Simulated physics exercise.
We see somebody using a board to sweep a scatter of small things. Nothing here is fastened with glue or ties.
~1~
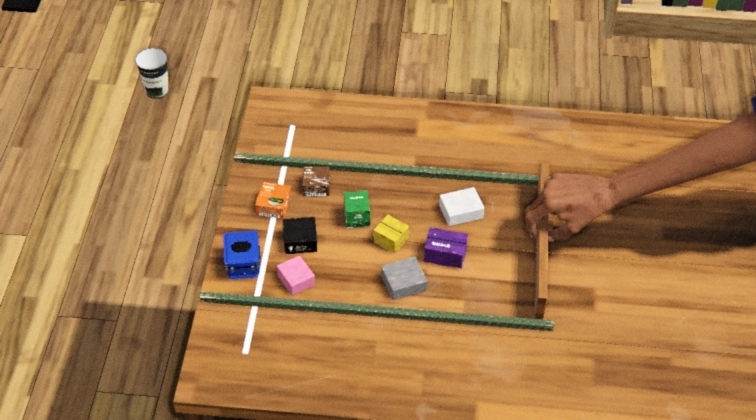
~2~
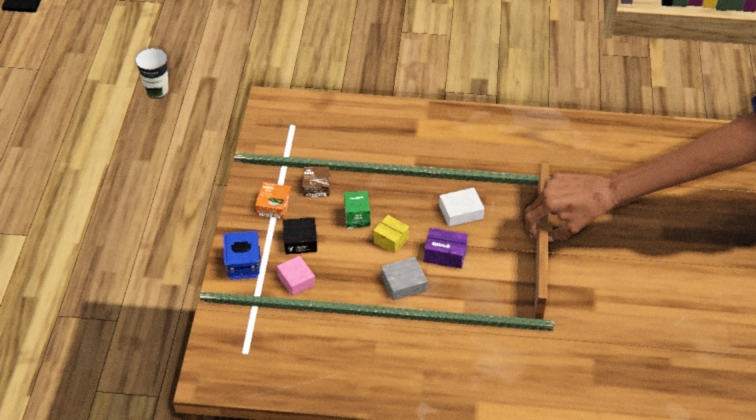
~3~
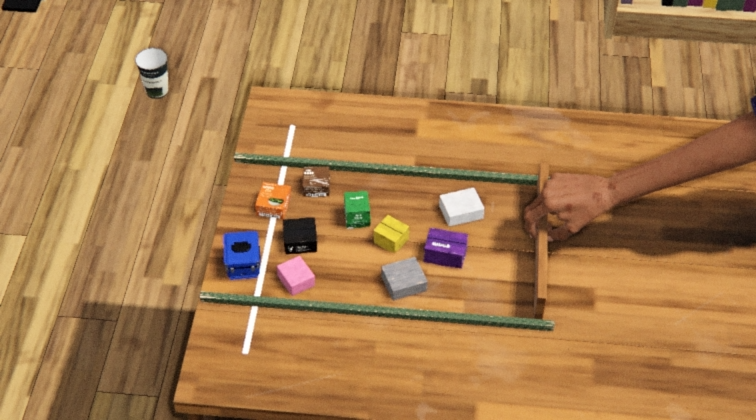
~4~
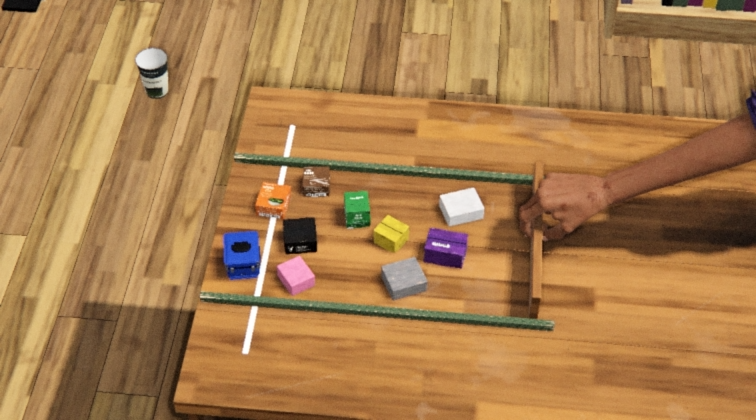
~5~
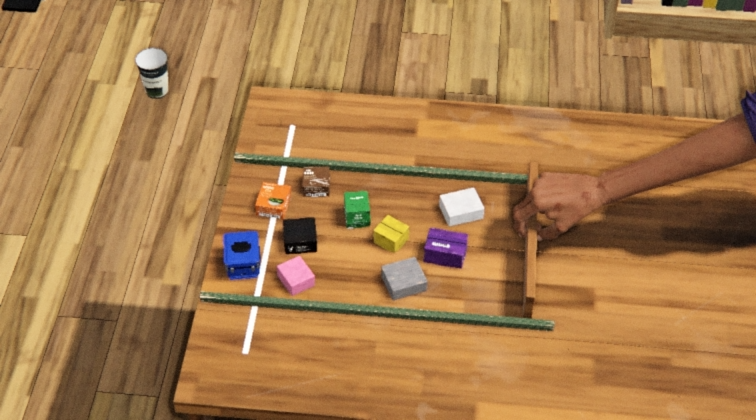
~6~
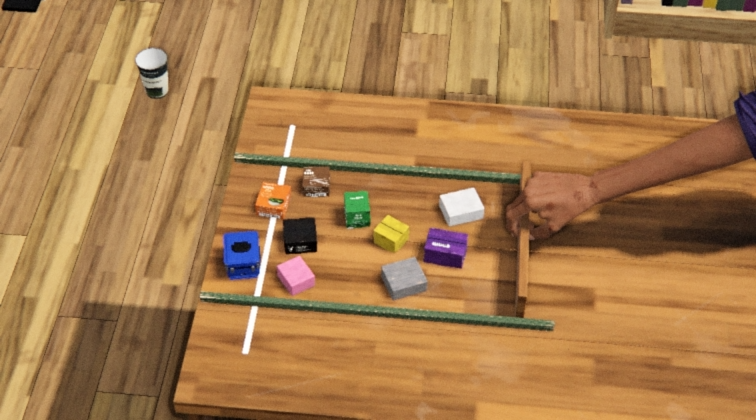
In this clip, a hand holds a wooden board upright at the right of ten scattered small boxes and blocks between two green strips on a table, then slides it slightly left while the objects stay still.
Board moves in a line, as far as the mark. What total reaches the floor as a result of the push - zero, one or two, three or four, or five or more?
The total on the floor is one or two.
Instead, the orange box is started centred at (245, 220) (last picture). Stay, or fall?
From that start, the object then does not stay.
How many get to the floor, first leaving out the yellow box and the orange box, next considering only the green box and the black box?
Falls come to 1 the first time and 1 the other time.
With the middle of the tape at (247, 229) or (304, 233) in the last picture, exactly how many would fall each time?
Try by try, 6 and 0.
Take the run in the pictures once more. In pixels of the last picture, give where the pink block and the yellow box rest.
In the last view, the middles sit near (211, 272) and near (261, 213).
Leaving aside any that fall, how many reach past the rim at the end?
Answer: 4.
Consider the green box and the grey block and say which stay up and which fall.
In the end the green box stays where it is, the grey block stays where it is.
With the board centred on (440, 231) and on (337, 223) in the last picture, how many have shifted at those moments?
At the first point the count is 3, at the second it's 9.
Soon after, none off yet; blue case at rest near (242, 255); orange box at rest near (273, 200); black box at rest near (300, 236).
At rest, the number that fall off is one or two; fallen, orange box and blue case.
